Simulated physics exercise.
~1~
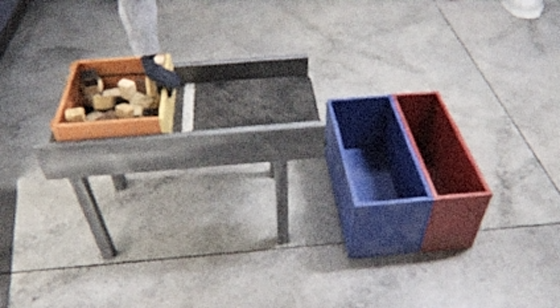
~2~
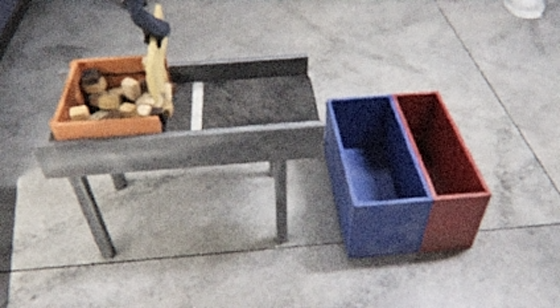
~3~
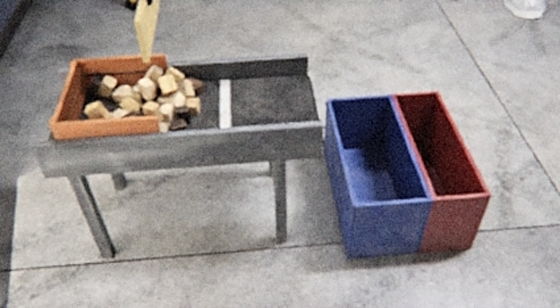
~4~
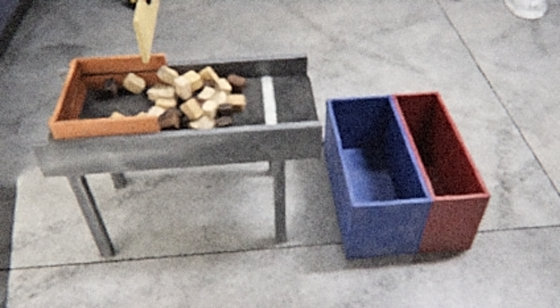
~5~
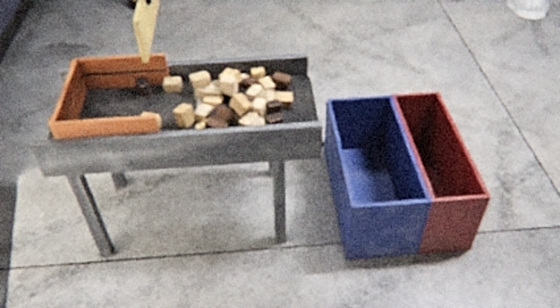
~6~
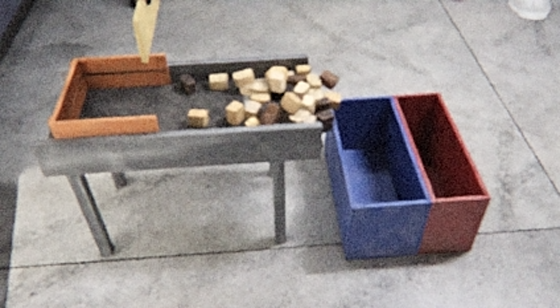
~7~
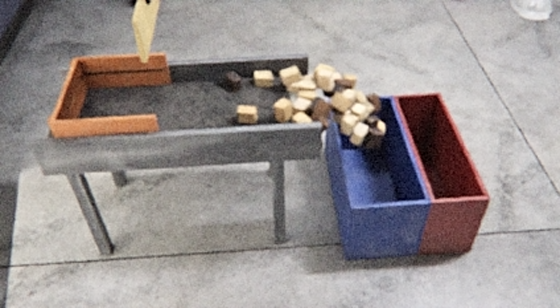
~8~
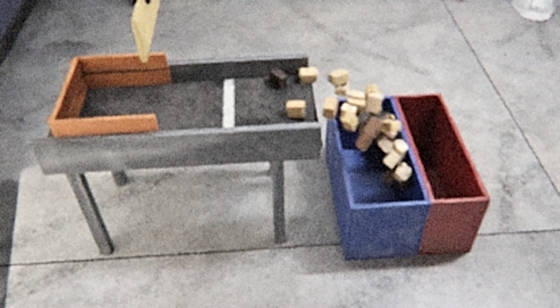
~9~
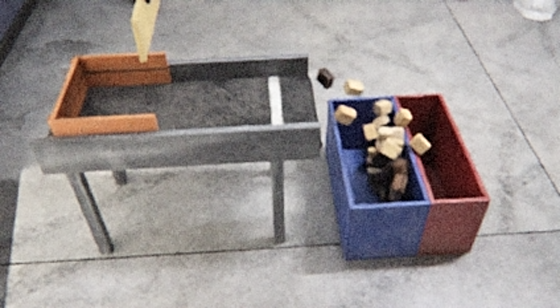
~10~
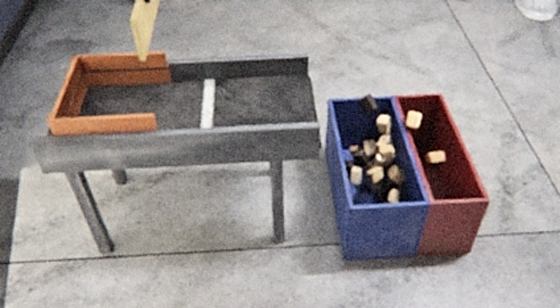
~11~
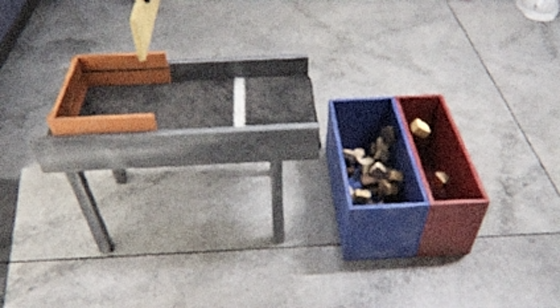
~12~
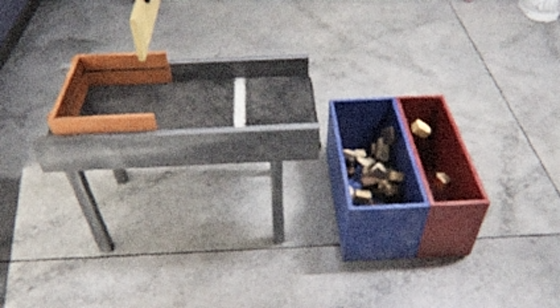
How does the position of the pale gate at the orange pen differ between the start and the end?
At the start the gate stands down at the open right end of the orange pen, holding the blocks in. By the end it is raised above the pen and slightly further left, leaving the way onto the belt open.
